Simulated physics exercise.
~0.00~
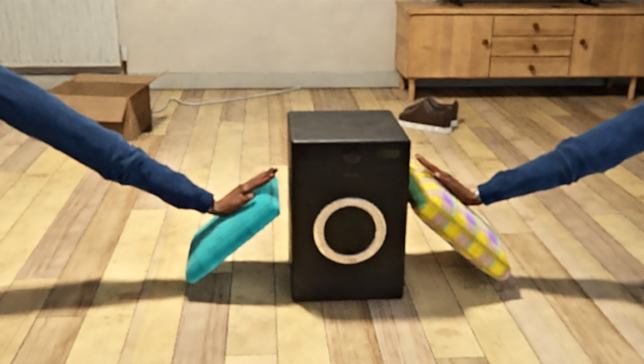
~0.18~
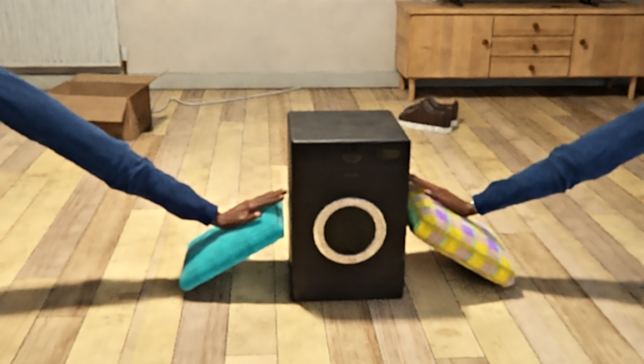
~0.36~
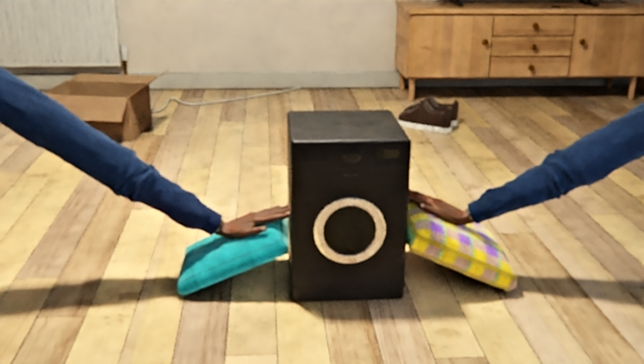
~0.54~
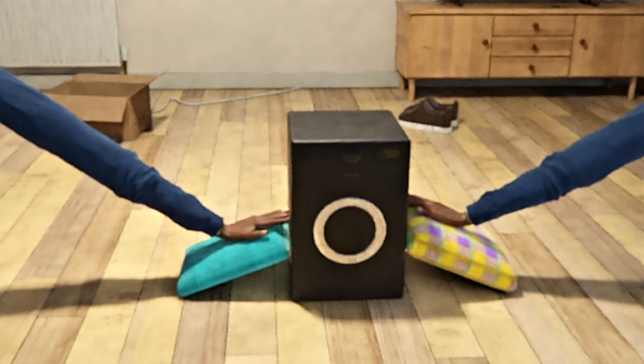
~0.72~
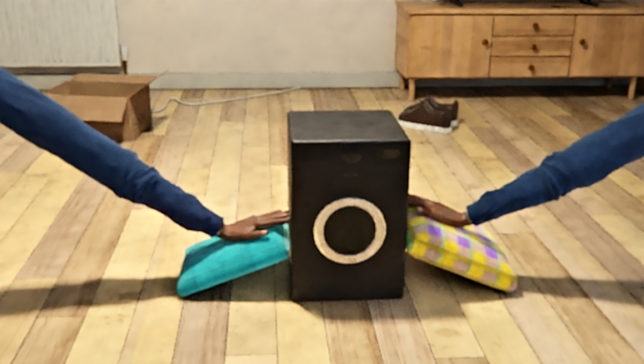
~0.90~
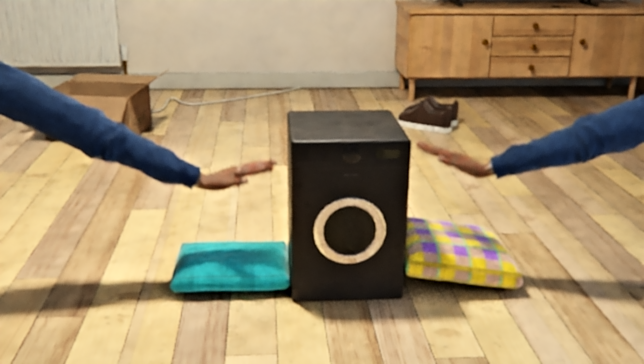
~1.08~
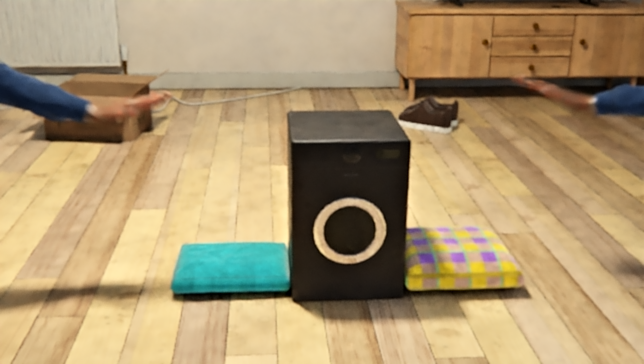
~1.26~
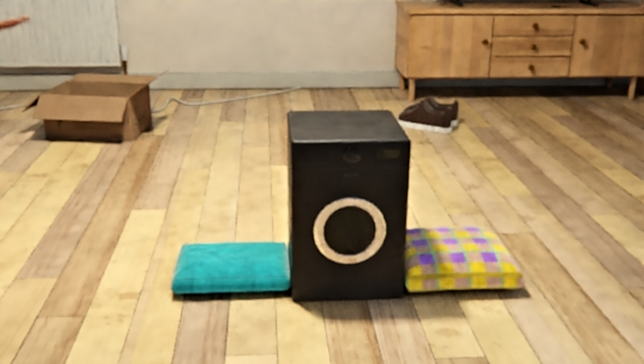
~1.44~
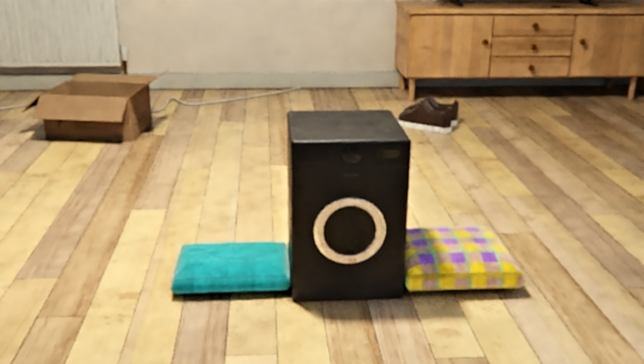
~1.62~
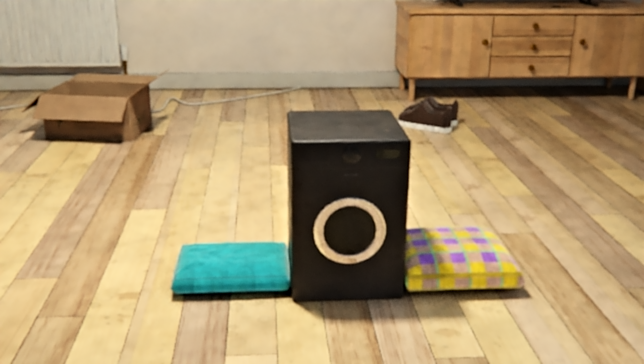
On a wooden floor, two hands leaning a turquoise bag and yellow checked cushion against a black box, both slumping flat once released.
